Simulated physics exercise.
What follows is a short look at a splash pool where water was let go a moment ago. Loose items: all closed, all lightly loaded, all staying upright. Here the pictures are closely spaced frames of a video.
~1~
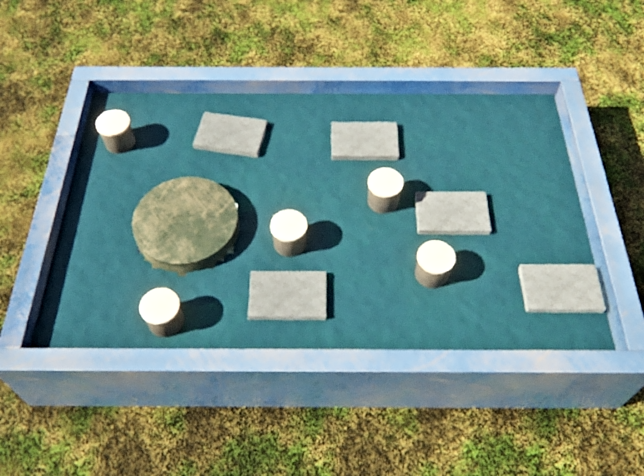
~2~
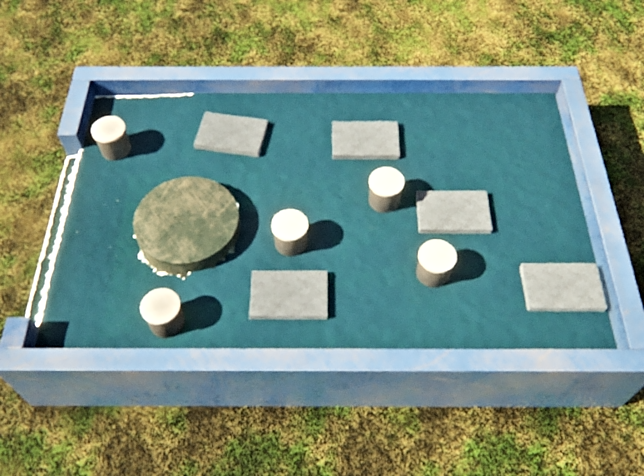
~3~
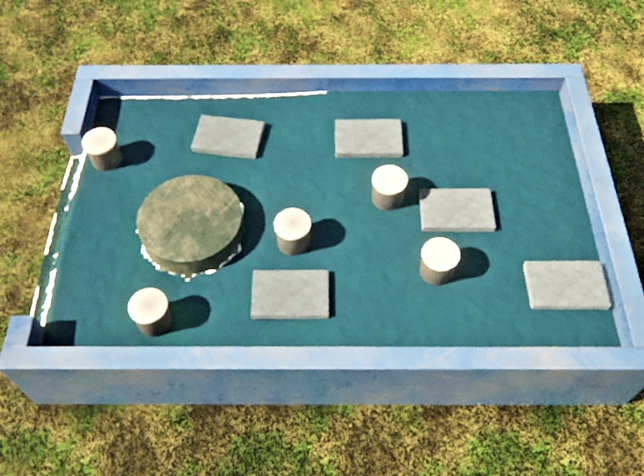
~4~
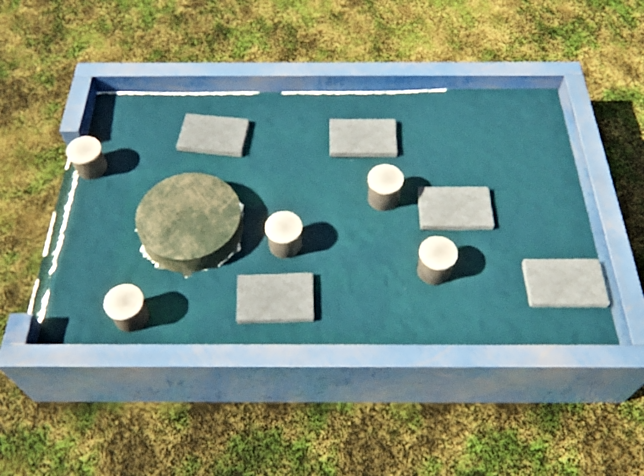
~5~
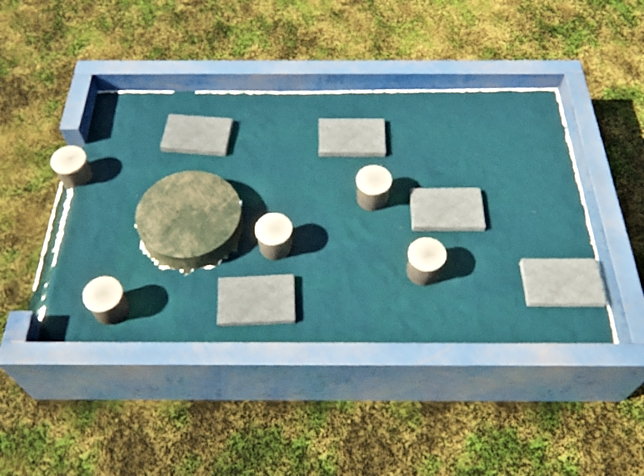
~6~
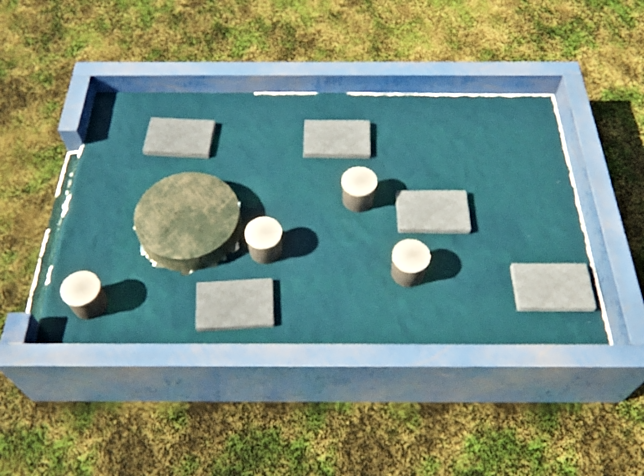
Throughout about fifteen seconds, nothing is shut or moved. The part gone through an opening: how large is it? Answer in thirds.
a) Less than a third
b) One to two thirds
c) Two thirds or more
Option b: One to two thirds.
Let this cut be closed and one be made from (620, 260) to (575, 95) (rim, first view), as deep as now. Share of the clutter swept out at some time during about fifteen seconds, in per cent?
That comes to around 20 per cent.
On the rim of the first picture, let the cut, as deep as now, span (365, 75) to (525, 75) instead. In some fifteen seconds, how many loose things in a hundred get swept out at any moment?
Estimate: Close to 10 %.
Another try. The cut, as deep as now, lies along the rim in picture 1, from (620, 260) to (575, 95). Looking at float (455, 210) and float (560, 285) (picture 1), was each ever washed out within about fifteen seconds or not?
First lost, then lost.
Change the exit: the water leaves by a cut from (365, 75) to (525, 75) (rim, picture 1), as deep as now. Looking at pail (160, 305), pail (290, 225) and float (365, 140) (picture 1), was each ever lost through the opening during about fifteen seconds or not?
Ordered result: Retained / retained / exited.
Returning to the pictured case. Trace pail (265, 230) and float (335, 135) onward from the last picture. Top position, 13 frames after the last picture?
I'd expect them close to (154, 302) and (275, 140).
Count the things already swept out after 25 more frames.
By my count it is 4.
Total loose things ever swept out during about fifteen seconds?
That adds up to 4.
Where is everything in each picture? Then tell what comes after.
A pail at (159, 305) floats; a float at (230, 132), afloat; 0 of 10 have shifted, in the first frame.
A pail at (160, 306), afloat; a float at (231, 132) floats; 0 of 10 have shifted, in the second frame.
A pail at (148, 305), afloat, close to its start; a float at (228, 134) floats, close to its start; 2 of 10 have shifted, in the third frame.
A pail at (124, 301), afloat, close to its start; a float at (213, 133), afloat, close to its start; 5 of 10 have shifted, in the fourth frame.
A pail at (102, 294) floats, a stride from its start; a float at (197, 133) floats, close to its start; 8 of 10 have shifted, in the fifth frame.
A pail at (80, 288) floats, a stride from its start; a float at (179, 135), afloat, a stride from its start; 9 of 10 have shifted, in the sixth frame.
A moment on, 2 of 10 are out; 8 afloat.
Next, 4 of 10 are out; 6 afloat.
Later, 4 of 10 are out; 6 afloat.
In the end, 4 of 10 are out; 6 afloat.
